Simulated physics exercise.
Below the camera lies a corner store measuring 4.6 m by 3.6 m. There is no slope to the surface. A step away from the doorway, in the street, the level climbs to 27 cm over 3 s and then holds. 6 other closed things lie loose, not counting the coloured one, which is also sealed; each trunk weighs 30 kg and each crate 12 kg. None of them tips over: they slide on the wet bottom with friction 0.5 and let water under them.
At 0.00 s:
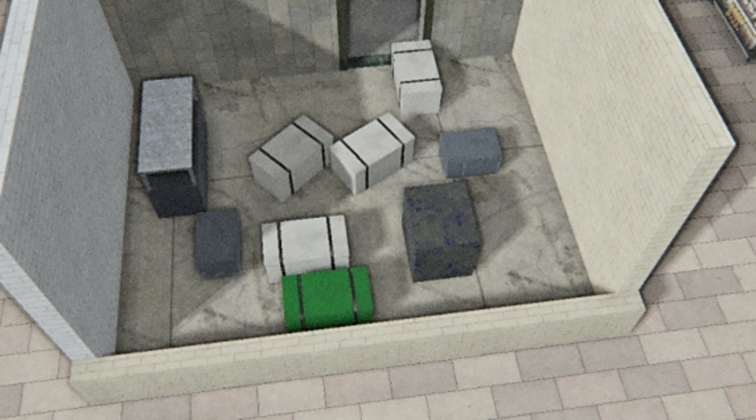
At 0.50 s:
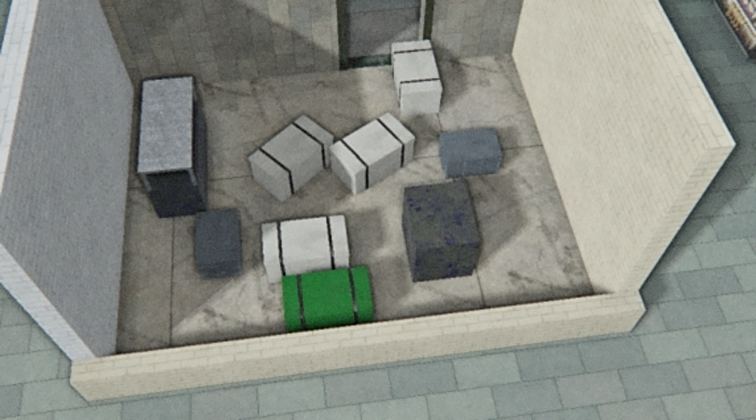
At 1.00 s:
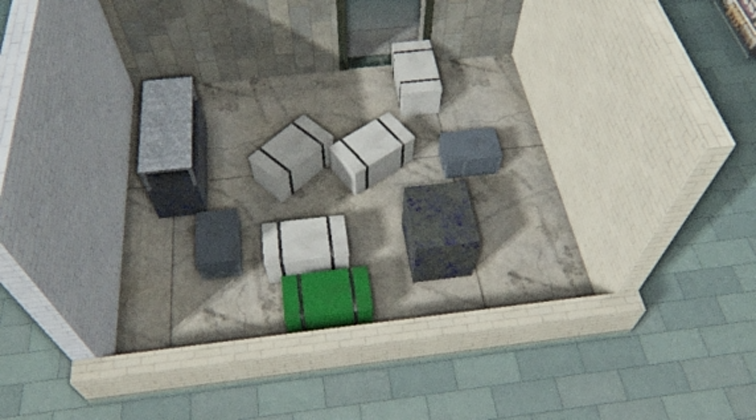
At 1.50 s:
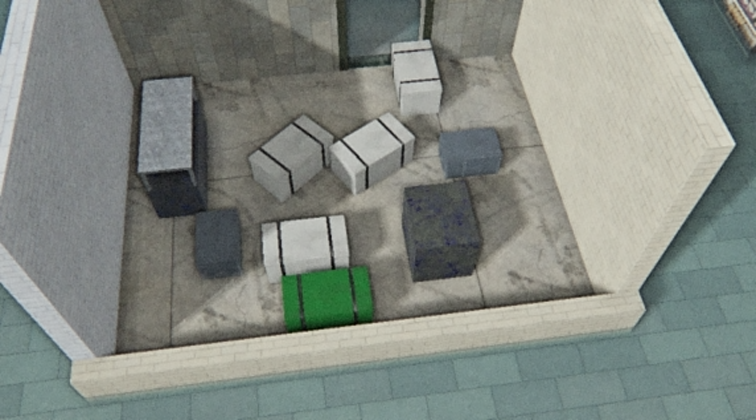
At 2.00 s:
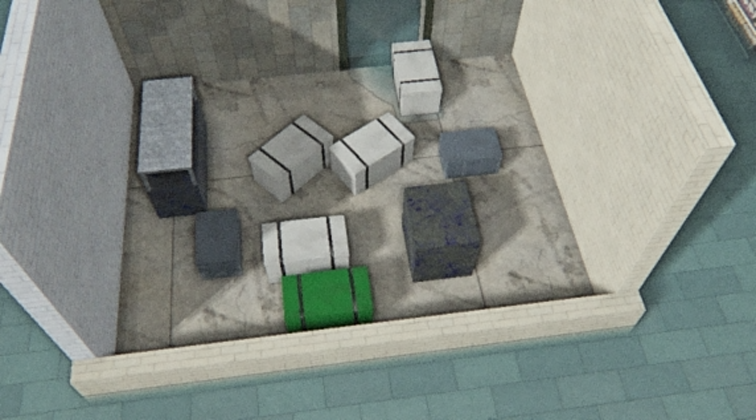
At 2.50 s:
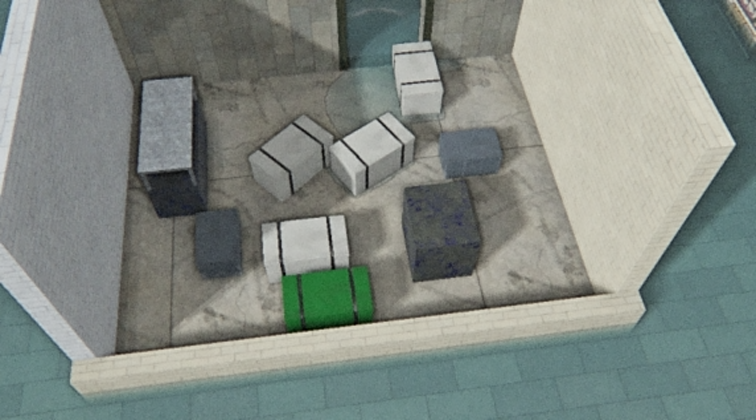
Water covers the paving outside a walled room while the green trunk and boxes stay still.
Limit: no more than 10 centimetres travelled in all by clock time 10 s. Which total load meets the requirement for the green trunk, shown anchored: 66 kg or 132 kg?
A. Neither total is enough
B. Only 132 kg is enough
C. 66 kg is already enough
(C) 66 kg is already enough.
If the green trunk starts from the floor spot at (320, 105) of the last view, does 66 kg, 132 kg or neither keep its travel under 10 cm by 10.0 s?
The smaller is enough.
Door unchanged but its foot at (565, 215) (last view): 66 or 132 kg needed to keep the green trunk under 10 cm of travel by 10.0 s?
Result: Lighter option suffices.
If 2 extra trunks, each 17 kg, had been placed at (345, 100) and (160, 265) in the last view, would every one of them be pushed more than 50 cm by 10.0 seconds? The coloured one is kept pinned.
Results: Threshold exceeded; threshold not reached.
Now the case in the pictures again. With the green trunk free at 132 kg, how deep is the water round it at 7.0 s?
Something like 3 centimetres.
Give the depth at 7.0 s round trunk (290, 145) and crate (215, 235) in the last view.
Close to 7 and 3 centimetres.
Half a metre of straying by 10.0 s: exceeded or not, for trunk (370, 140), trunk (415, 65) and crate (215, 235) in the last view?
In that order: Beyond, beyond, beyond.
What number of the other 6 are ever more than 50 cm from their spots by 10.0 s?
Total: 5.
After 3.5 s the green trunk would be 0 cm from its start with 66 kg and 0 cm from its start with 132 kg; 0 cm of water round it then.
After 4.5 s the green trunk would be 0 cm from its start with 66 kg and 0 cm from its start with 132 kg; 0 cm of water round it then.
After 7.0 s the green trunk would be 0 cm from its start with 66 kg and 0 cm from its start with 132 kg; 3 cm of water round it then.
After 10.0 s the green trunk would be 0 cm from its start with 66 kg and 0 cm from its start with 132 kg; 11 cm of water round it then.
